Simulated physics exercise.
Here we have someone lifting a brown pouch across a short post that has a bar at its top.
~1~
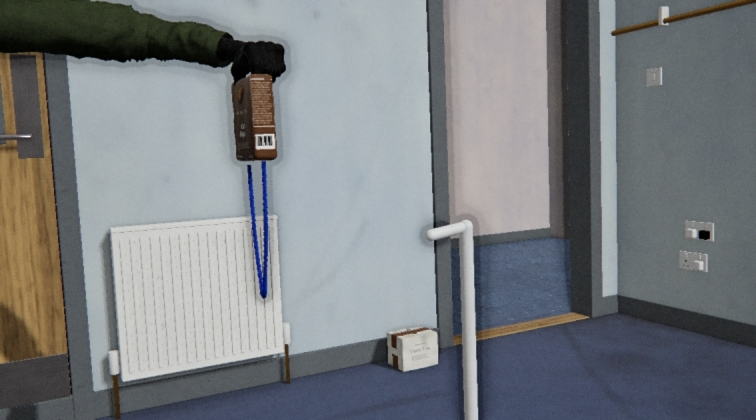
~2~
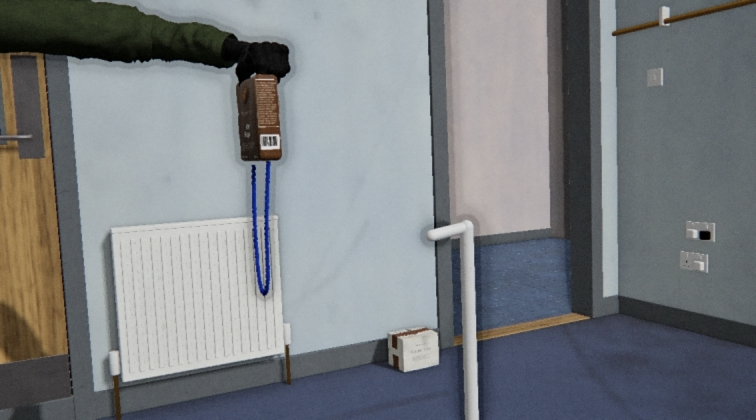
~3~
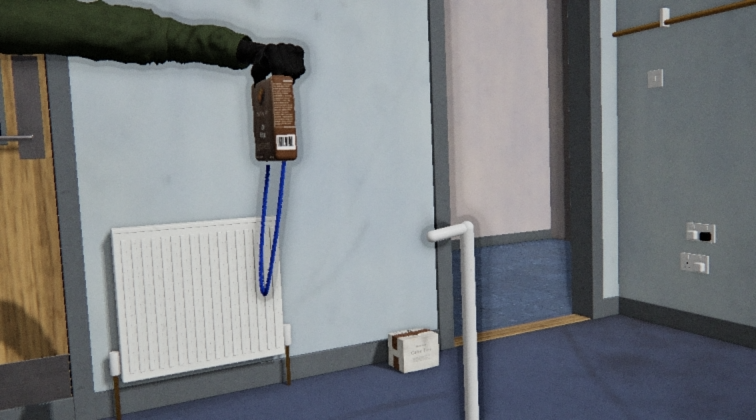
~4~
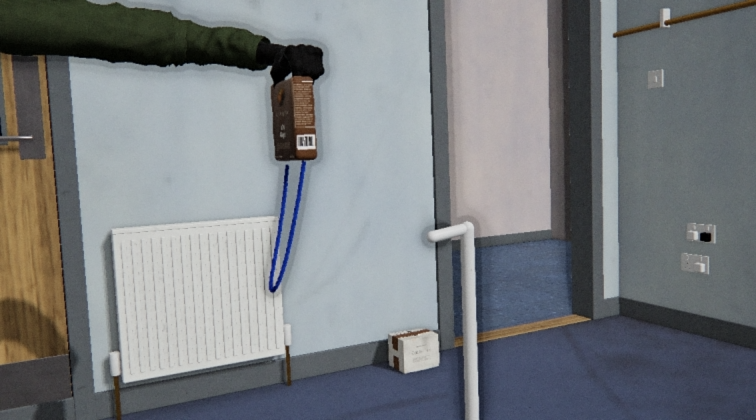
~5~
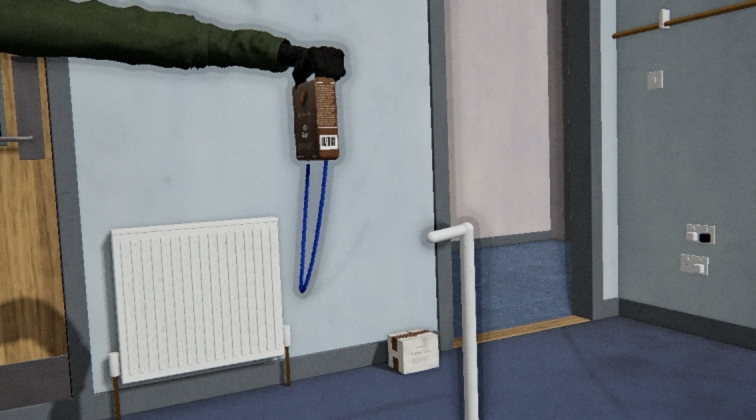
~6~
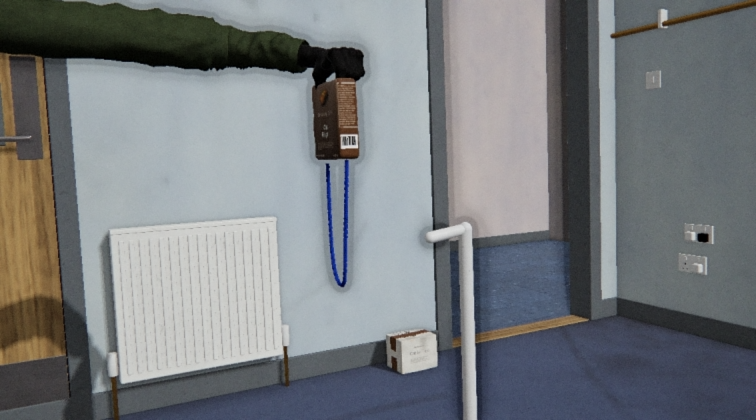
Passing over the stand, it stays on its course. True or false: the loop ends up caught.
True.
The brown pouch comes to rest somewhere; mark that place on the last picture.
When all motion stops, it is close to pixel (522, 119).
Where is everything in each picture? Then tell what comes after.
In the first frame, brown pouch (254, 119); hook tip (431, 235).
In the second frame, brown pouch (258, 120); bottom of the loop (264, 293).
In the third frame, brown pouch (274, 120).
In the fourth frame, brown pouch (293, 121); bottom of the loop (272, 291).
In the fifth frame, brown pouch (315, 121).
In the sixth frame, brown pouch (335, 121); bottom of the loop (342, 285); hook tip (430, 237); hook points towards it, loop hangs below the hook.
Then, 0.28 s later than the last view, pouch nearing the post near (376, 120).
Then, 0.80 s later than the last view, pouch over the post near (446, 120).
Then, 1.28 s later than the last view, pouch past the post near (504, 119).
Finally, pouch past the post near (522, 119); loop tight round the post, hand stopped. The brown pouch is jerked back by its loop.
